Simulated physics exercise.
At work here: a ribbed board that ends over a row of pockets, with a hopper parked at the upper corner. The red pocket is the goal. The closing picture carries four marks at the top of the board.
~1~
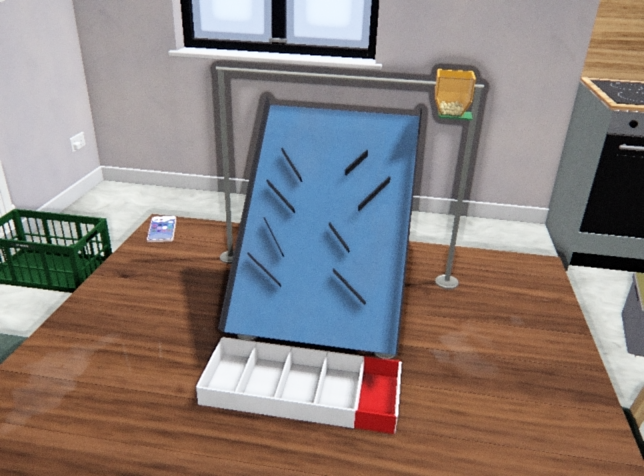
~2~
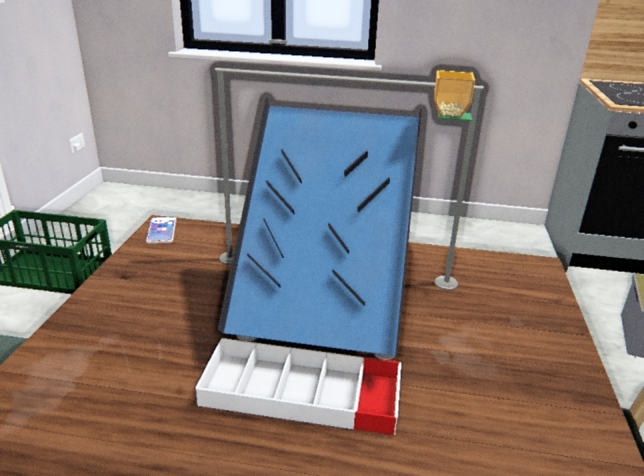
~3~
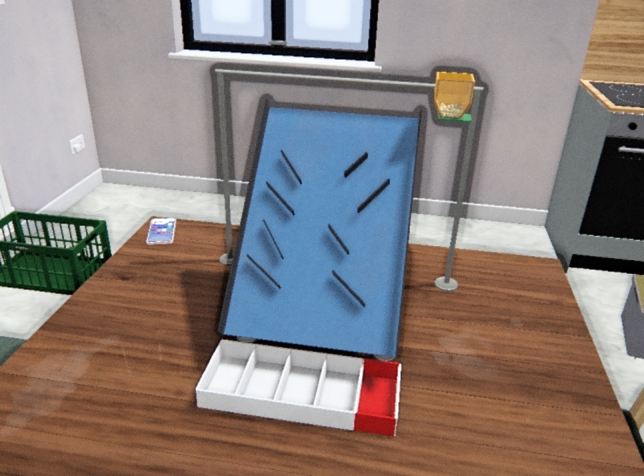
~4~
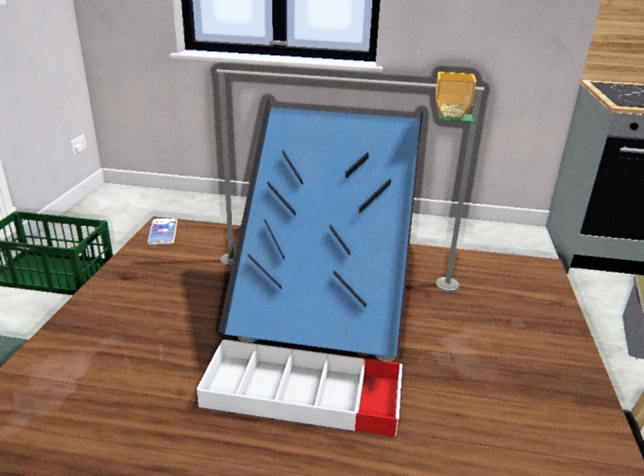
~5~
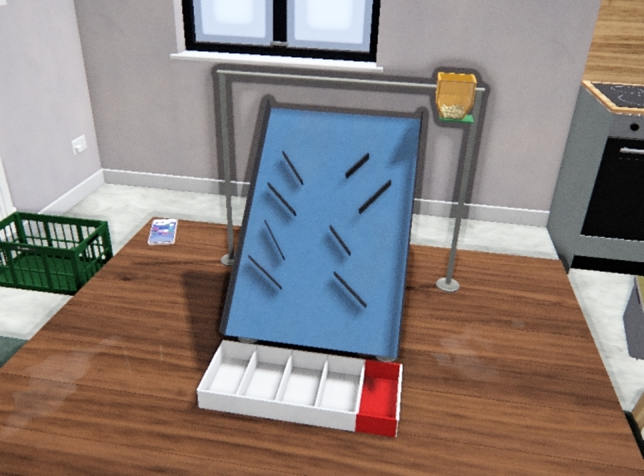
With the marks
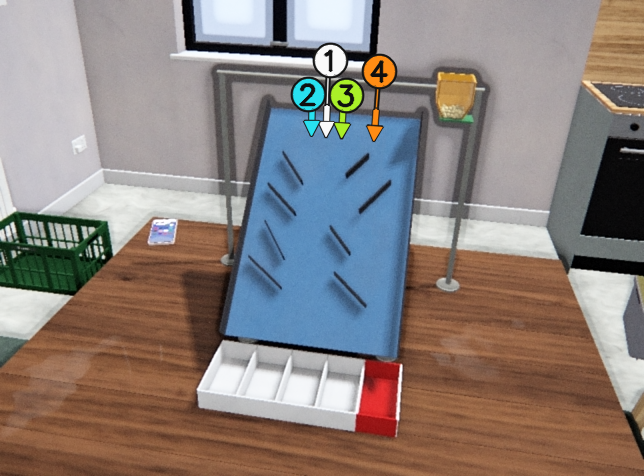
To begin with, a blue sloped board with slanted dark ribs stands on a wooden table, a small orange hopper at its upper right corner and a row of white pockets with one red at its foot. Throughout, the hopper stays put and nothing noticeably moves.
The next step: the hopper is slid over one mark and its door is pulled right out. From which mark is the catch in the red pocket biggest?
It is 4.
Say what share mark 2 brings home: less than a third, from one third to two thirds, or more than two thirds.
Mark 2 gives less than a third.
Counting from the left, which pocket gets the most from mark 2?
The third from the left.
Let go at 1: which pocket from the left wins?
The third from the left.
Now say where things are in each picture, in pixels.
Hopper (451, 109), soya beans, door shut, in the first picture.
Ribs (281, 149) to (300, 178), (344, 171) to (367, 151), (266, 180) to (293, 210), in the second picture.
Ribs (358, 208) to (389, 179), (263, 220) to (281, 255), (329, 224) to (348, 251), in the third picture.
Ribs (248, 255) to (280, 286), (334, 271) to (366, 304), in the fourth picture.
Red pocket (376, 424), number 5 of 5 from the left, in the fifth picture.
On the marked copy, mark 1 meets the board at (326, 131); mark 2 meets the board at (311, 130); mark 3 meets the board at (341, 132); mark 4 meets the board at (374, 135).
With 1, about a tenth in the red pocket, the larger part in other pockets, about a tenth outside the box.
With 2, about a tenth in the red pocket, the larger part in other pockets, about a tenth outside the box.
With 3, about a tenth in the red pocket, the larger part in other pockets, about a tenth outside the box.
With 4, roughly half in the red pocket, roughly half in other pockets, just a few outside the box.
